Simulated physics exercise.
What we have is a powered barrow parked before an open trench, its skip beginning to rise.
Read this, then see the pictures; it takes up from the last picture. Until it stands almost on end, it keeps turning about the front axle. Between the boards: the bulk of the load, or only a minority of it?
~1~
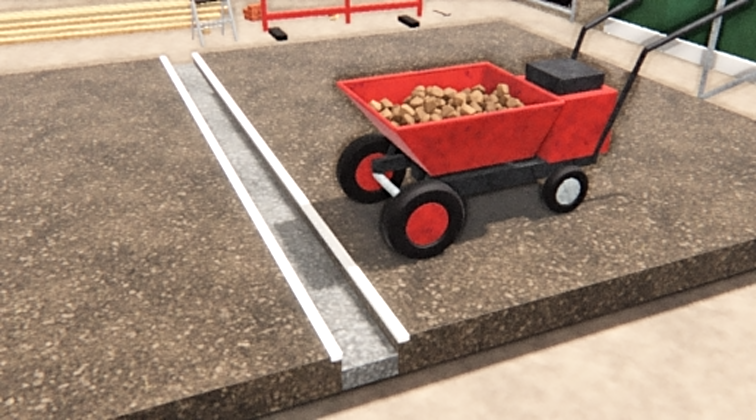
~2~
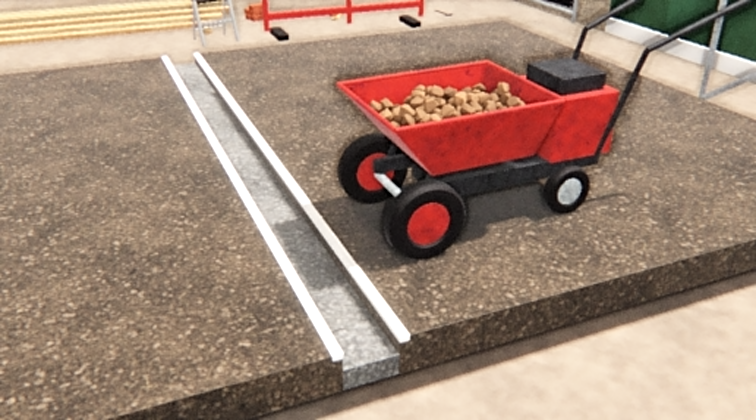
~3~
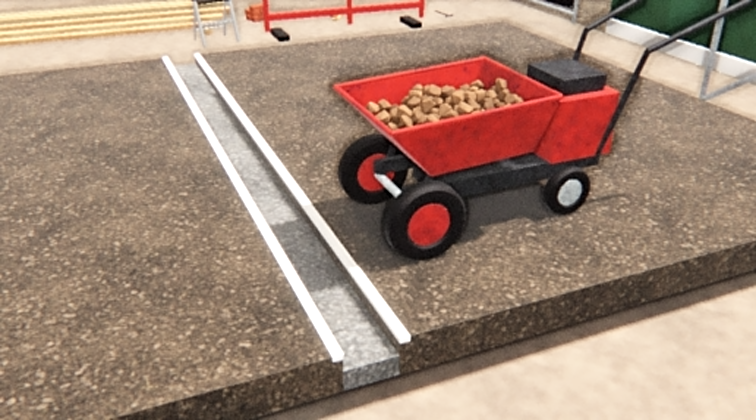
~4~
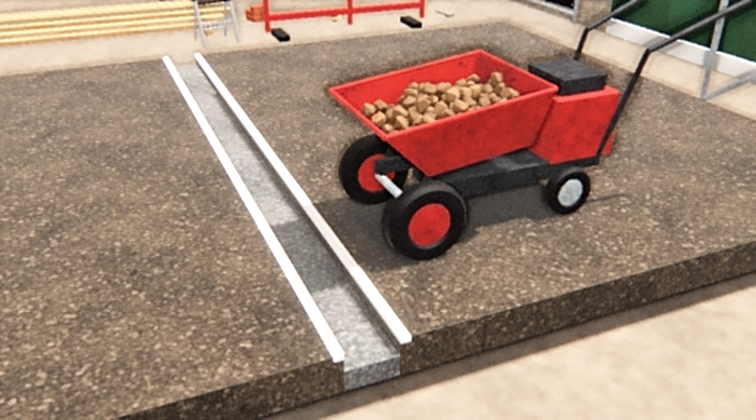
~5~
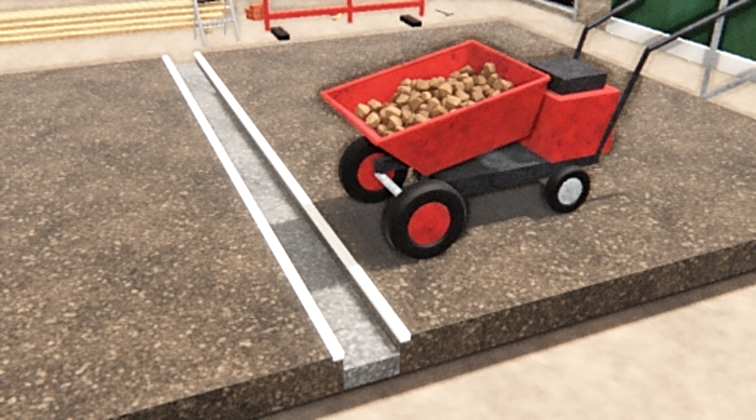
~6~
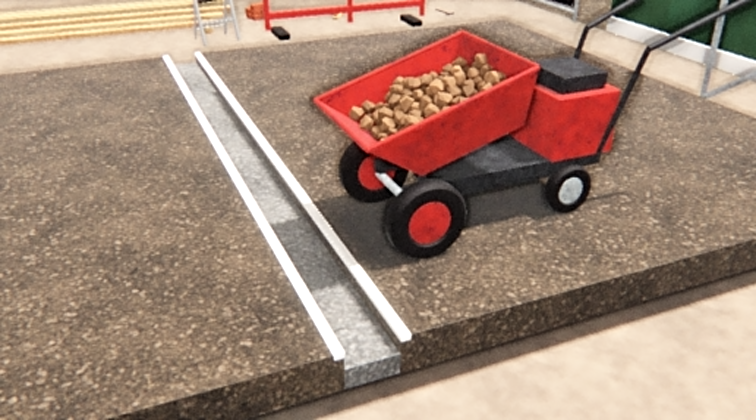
Only a minority of it.
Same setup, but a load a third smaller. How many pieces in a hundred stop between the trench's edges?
30 in a hundred, roughly.
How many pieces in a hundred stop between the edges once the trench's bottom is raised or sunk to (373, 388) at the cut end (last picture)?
It works out to some 40 percent.
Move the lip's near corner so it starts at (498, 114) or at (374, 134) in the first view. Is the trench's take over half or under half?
Place one, the lesser portion; place two, the lesser portion.
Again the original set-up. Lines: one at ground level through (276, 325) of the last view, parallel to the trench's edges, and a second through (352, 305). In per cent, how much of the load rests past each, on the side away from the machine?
Close to 40 % and 90 %, in that order.
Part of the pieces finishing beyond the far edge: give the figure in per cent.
I'd say around 65 per cent of the load.
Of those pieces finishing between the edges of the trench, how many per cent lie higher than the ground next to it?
I'd put it near 30 per cent.
Soon, skip tipped steeply; all in the skip.
A while on, skip tipped right over; most in the skip; a stray few in or heaped over the trench; a small part beyond it; a stray few falling.
Towards the end, skip tipped right over; about a quarter in the skip; about a quarter in or heaped over the trench; about two thirds beyond it.
Finally, skip tipped right over; a stray few in the skip; about a third in or heaped over the trench; about two thirds beyond it.
